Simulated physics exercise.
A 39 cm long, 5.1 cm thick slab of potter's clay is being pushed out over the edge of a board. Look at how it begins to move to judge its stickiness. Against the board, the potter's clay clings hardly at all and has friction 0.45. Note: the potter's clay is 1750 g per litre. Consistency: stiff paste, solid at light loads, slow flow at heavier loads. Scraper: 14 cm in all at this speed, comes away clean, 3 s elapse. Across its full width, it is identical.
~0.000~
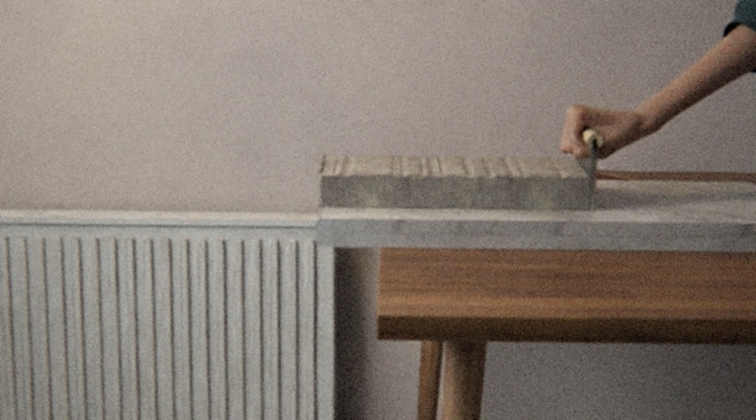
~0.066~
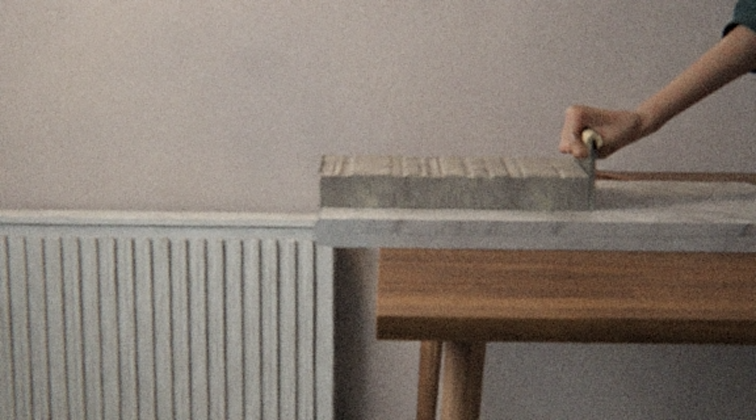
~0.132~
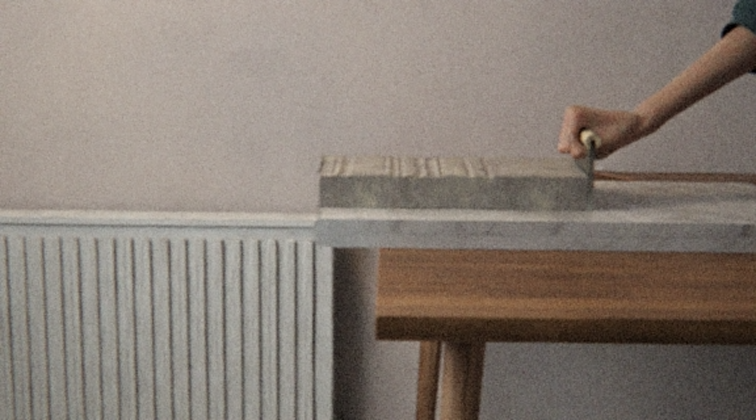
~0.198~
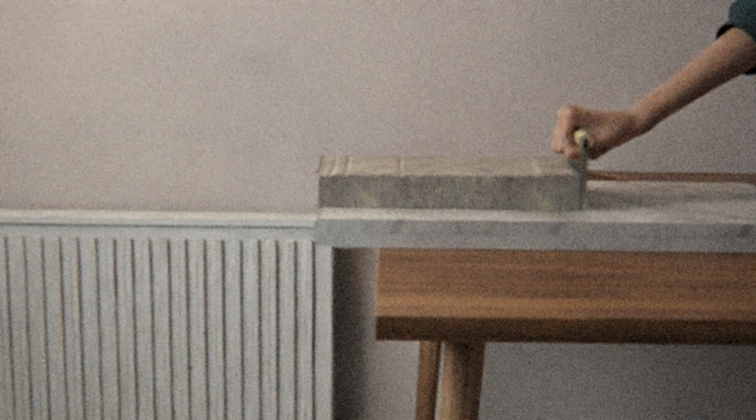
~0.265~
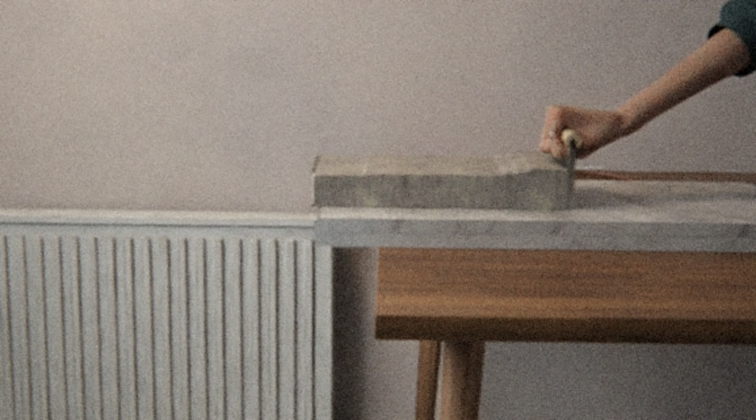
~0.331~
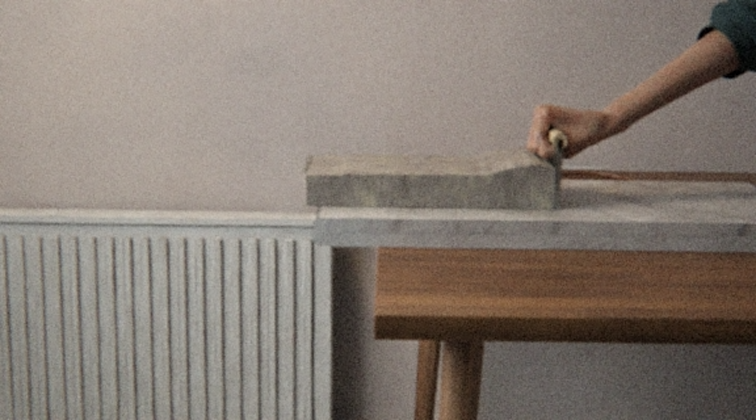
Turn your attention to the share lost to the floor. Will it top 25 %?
Yes.
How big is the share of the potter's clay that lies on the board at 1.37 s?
About 70 %.
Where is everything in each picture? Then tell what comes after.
The first picture shows foot of the scraper at (589, 210), not yet moved; front end of the potter's clay at (319, 193).
The second picture shows foot of the scraper at (589, 210), not yet moved; front end of the potter's clay at (319, 193).
The third picture shows foot of the scraper at (587, 211), not yet moved; front end of the potter's clay at (318, 193).
The fourth picture shows foot of the scraper at (580, 211), moved 1.1 cm; front end of the potter's clay at (316, 193).
The fifth picture shows foot of the scraper at (568, 210), moved 2.8 cm; front end of the potter's clay at (312, 193), 2 % of it past the edge, in one piece.
The sixth picture shows foot of the scraper at (555, 210), moved 4.6 cm; front end of the potter's clay at (304, 178), 5 % of it past the edge, in one piece.
By 0.64 s, 74 % lies on the board and 0 % has fallen.
By 1.01 s, 68 % lies on the board and 19 % has fallen.
By 1.37 s, 68 % lies on the board and 32 % has fallen.
By 1.74 s, 68 % lies on the board and 32 % has fallen.
By 3.74 s, at the end, 68 % lies on the board and 32 % has fallen.
